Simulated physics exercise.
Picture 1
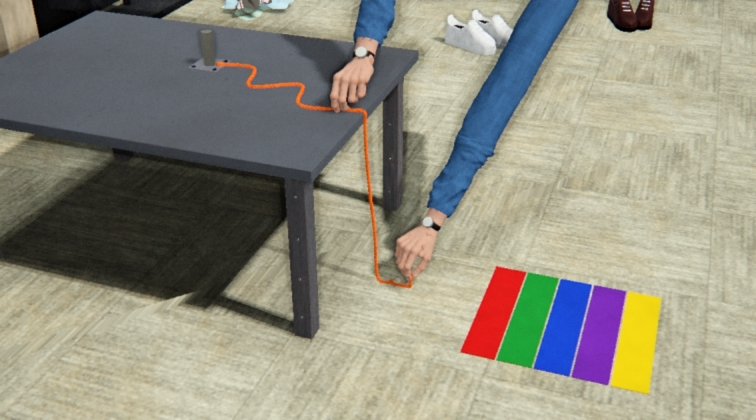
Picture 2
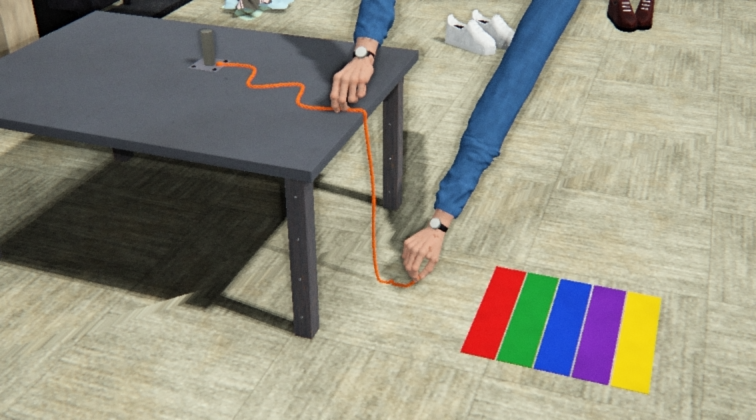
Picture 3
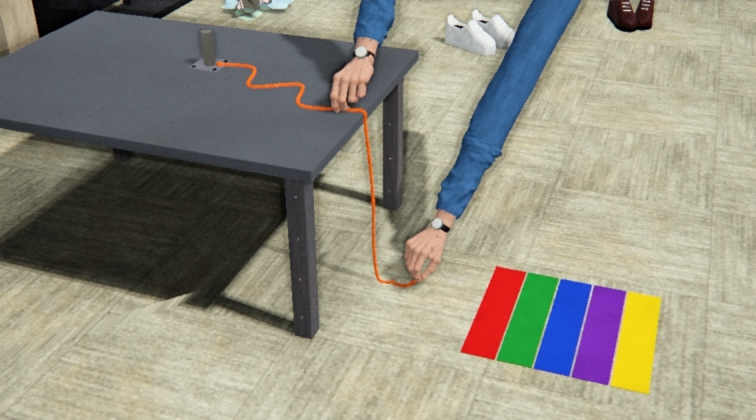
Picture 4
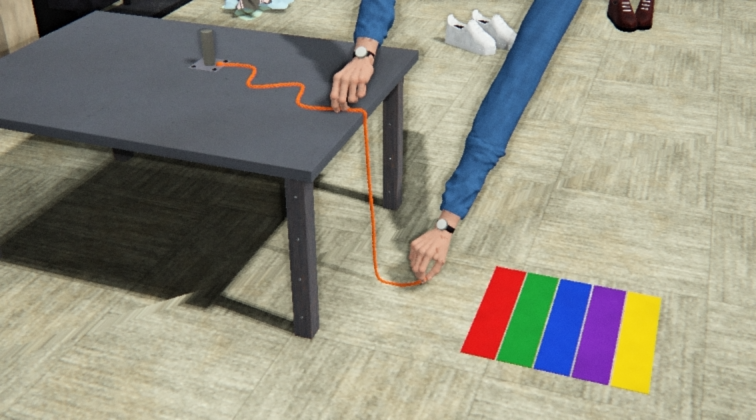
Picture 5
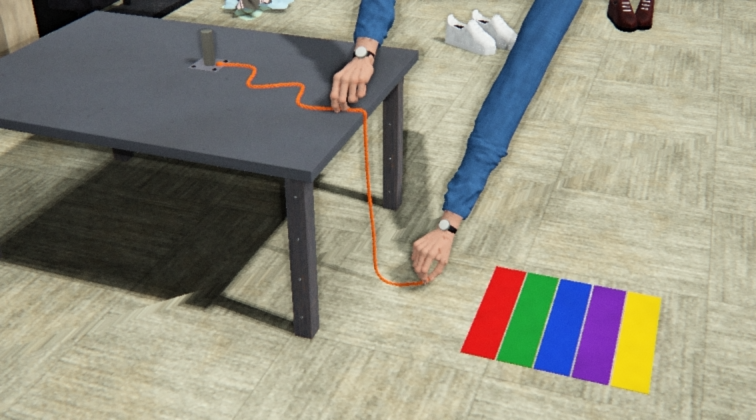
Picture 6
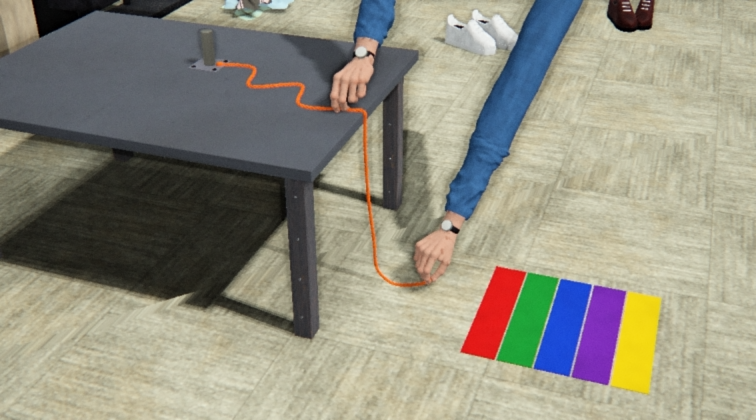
We see an orange cord running from a post across a dark table and down to the floor, one hand holding it at the edge while another draws its end slightly right, near five coloured strips.
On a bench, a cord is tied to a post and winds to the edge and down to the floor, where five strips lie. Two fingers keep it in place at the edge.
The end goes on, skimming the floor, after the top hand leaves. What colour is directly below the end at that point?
The colour below it is purple.
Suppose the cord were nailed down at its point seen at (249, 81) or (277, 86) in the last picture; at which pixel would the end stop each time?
It would be somewhere around (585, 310) the first time and (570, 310) the second.
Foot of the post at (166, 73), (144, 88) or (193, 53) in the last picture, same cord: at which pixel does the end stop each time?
Approximate places, in that order: (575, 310), (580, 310), (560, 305).
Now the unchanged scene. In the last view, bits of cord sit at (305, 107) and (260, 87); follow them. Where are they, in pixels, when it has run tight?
About (375, 113), and the other about (294, 85).
A little later, end near (536, 301); over green.
Next, end near (584, 311); over blue.
When it is tight, end near (612, 317); over purple. The end stops over the purple strip.
